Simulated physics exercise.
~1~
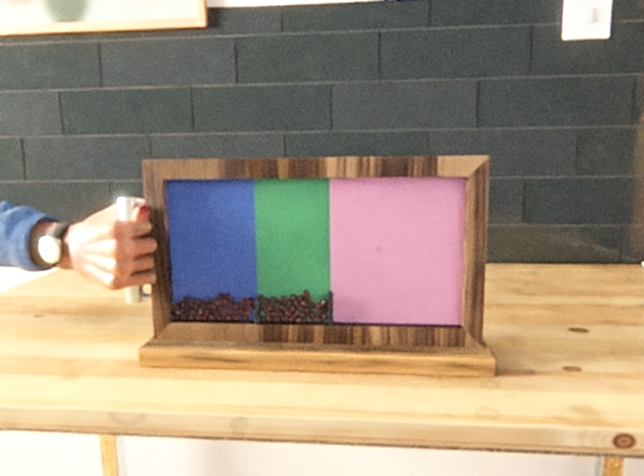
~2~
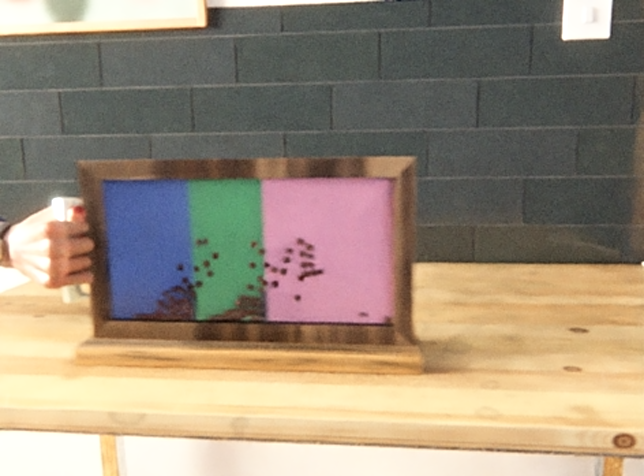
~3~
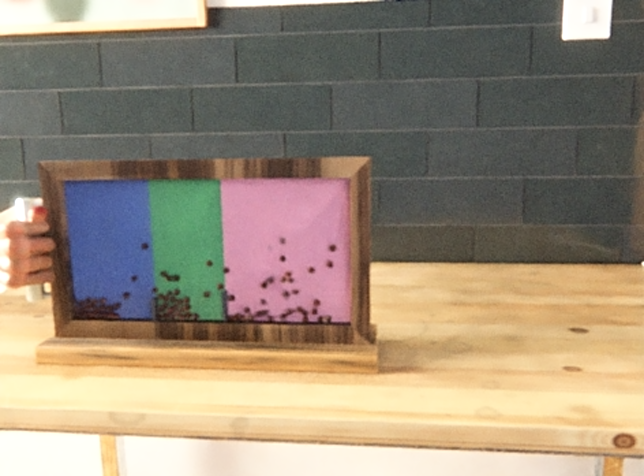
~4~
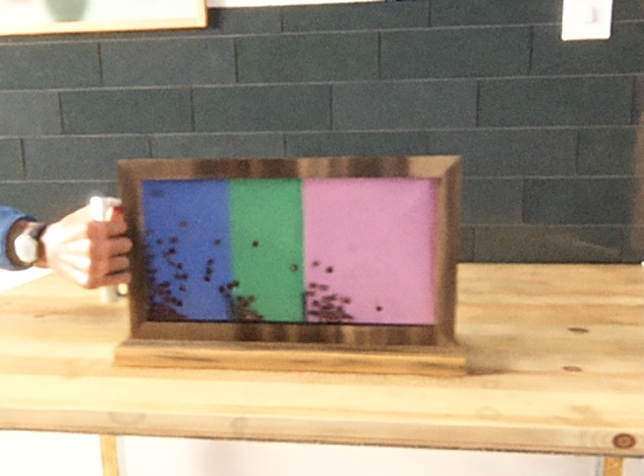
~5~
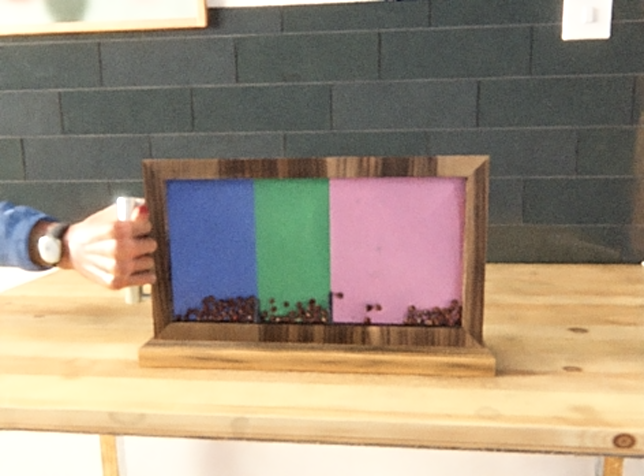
On a wooden table, a hand slides a framed tray left and back, scattering dark beads across three coloured strips.
